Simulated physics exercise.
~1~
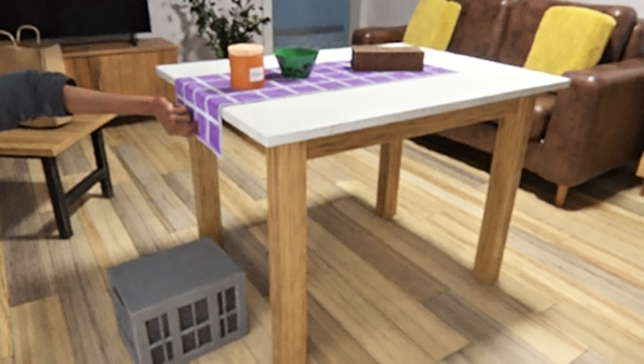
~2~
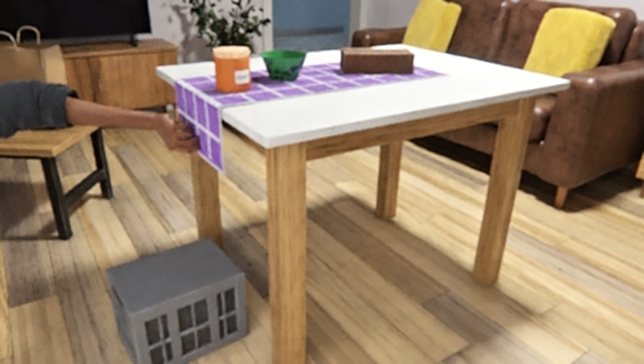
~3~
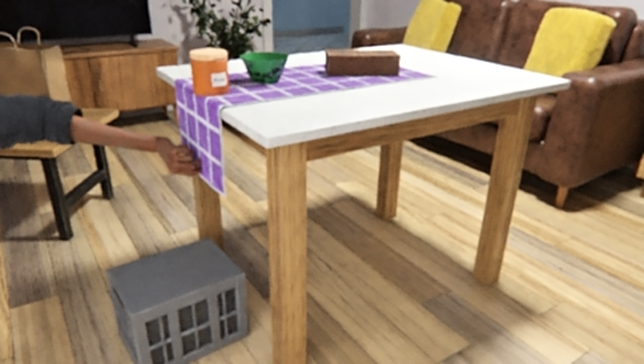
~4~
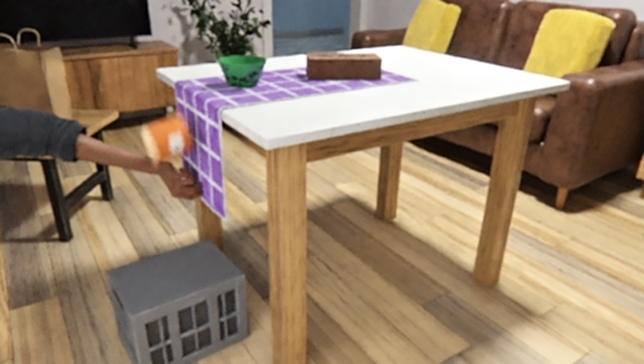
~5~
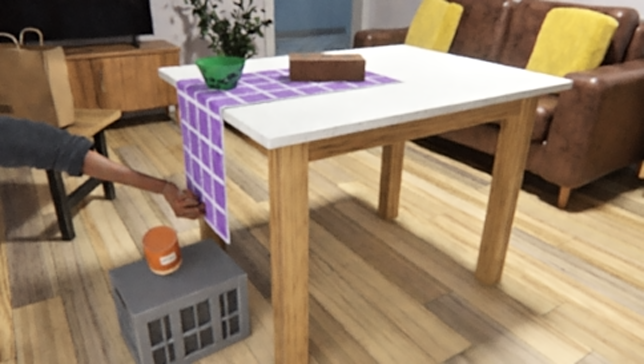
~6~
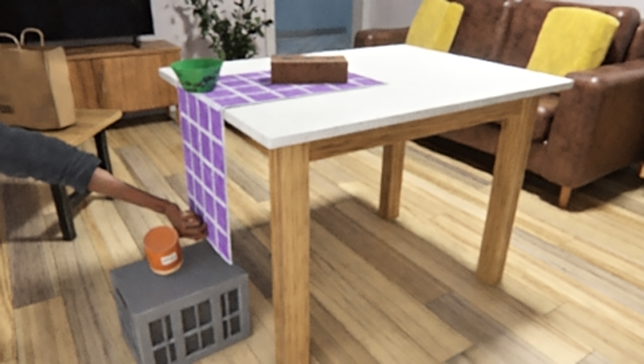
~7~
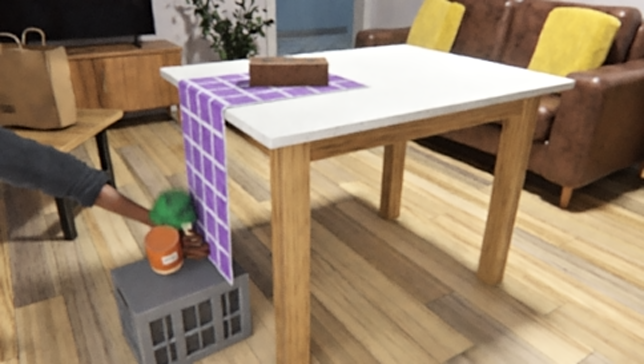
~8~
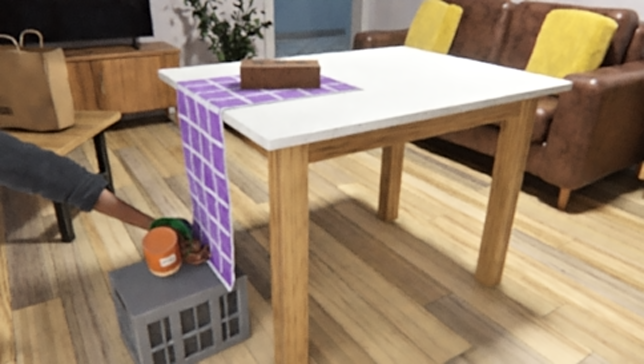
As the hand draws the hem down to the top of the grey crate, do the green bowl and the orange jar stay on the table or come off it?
Both come off the table. The orange jar goes over the edge first and lands on the grey crate, and the green bowl falls off after it.
